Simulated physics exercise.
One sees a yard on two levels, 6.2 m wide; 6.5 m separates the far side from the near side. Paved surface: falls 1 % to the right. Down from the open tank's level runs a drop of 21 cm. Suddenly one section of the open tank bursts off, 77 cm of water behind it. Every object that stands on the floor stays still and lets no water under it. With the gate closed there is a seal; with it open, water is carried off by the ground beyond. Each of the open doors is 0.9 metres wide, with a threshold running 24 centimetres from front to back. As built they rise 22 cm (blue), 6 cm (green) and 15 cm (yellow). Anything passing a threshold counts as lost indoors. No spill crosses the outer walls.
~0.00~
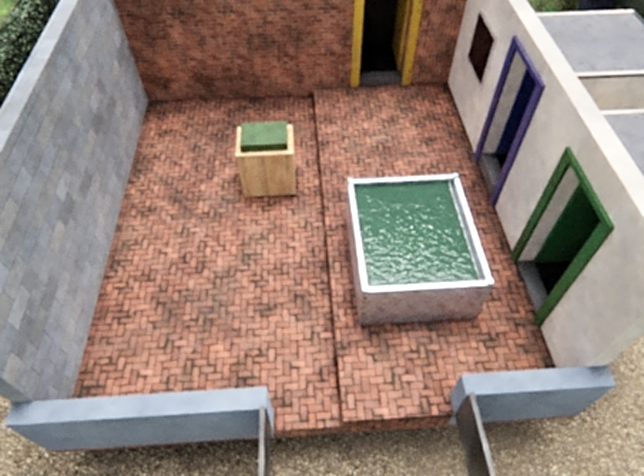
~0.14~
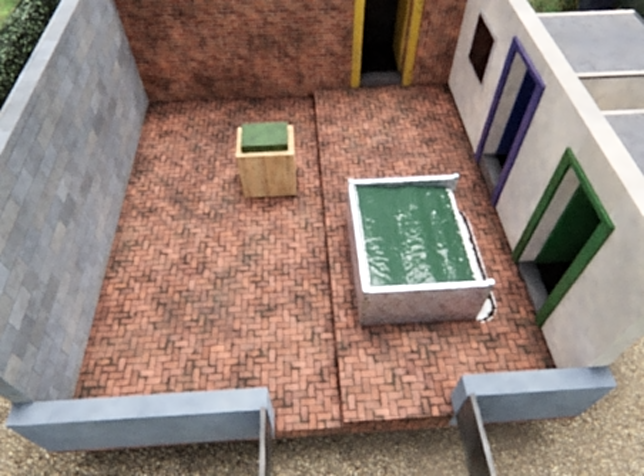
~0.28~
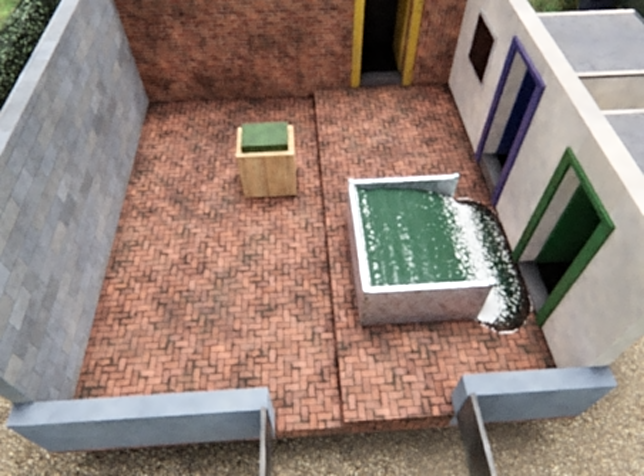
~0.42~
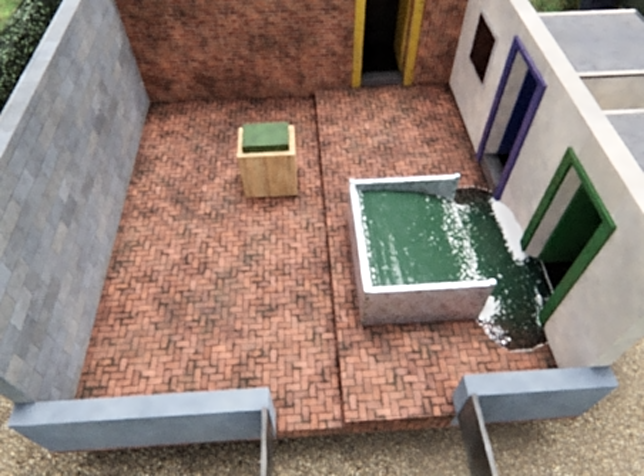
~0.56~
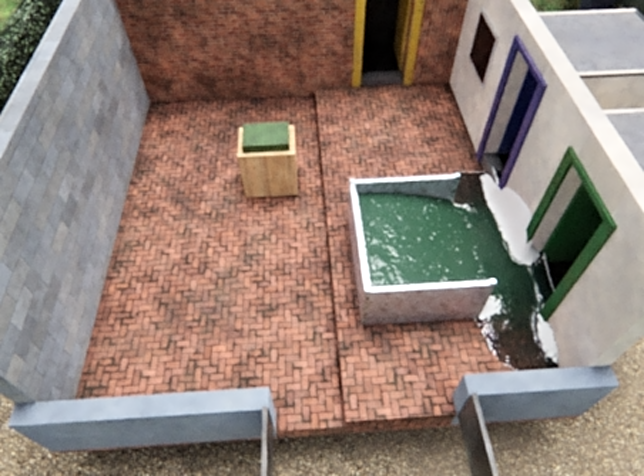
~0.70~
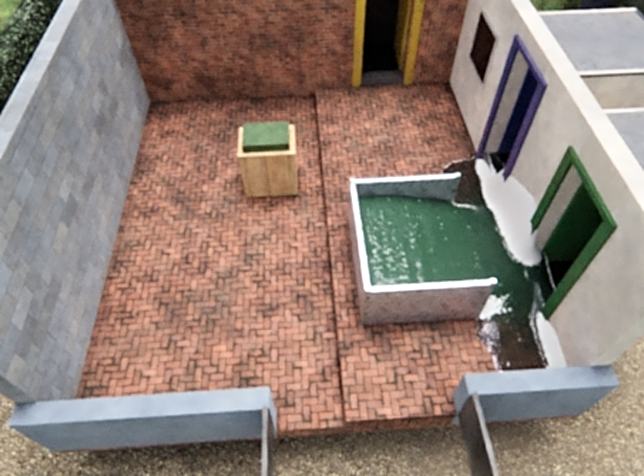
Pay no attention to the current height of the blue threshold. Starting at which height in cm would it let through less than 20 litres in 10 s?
From about 16 cm upwards.
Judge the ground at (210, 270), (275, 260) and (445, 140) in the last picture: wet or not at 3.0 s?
Those three come out bone-dry, bone-dry and soaked, in that order.
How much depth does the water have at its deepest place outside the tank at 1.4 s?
It gets to close to 46 centimetres there.
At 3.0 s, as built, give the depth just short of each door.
Lab note, cm: Blue 11; green 16; yellow 17.
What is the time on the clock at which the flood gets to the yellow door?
Yellow 1.8 s.
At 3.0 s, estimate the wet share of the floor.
I'd say near 40 percent is wet.
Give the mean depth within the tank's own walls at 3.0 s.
It averages roughly 14 centimetres.
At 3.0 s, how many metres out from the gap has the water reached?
I make it some 5.4 m.
After 1.4 s water covers 15 % of the floor, deepest (46 cm) near (510, 249); 22 cm at the blue door, 5 litres in over its 22 cm threshold.
After 3.0 s water covers 40 % of the floor, deepest (23 cm) near (562, 387); 11 cm at the blue door, 8 litres in over its 22 cm threshold.
After 10.0 s water covers 95 % of the floor, deepest (7 cm) near (317, 205); 3 cm at the blue door, 8 litres in over its 22 cm threshold.
At the blue door as built, the water arrived by 0.6 s and peaked near 22 cm at 1.4 s.
With a threshold of 13 cm, 33 litres would have come in within the 10 s; with 17.5 cm, 15 litres. So under 20 litres takes about 16 cm.
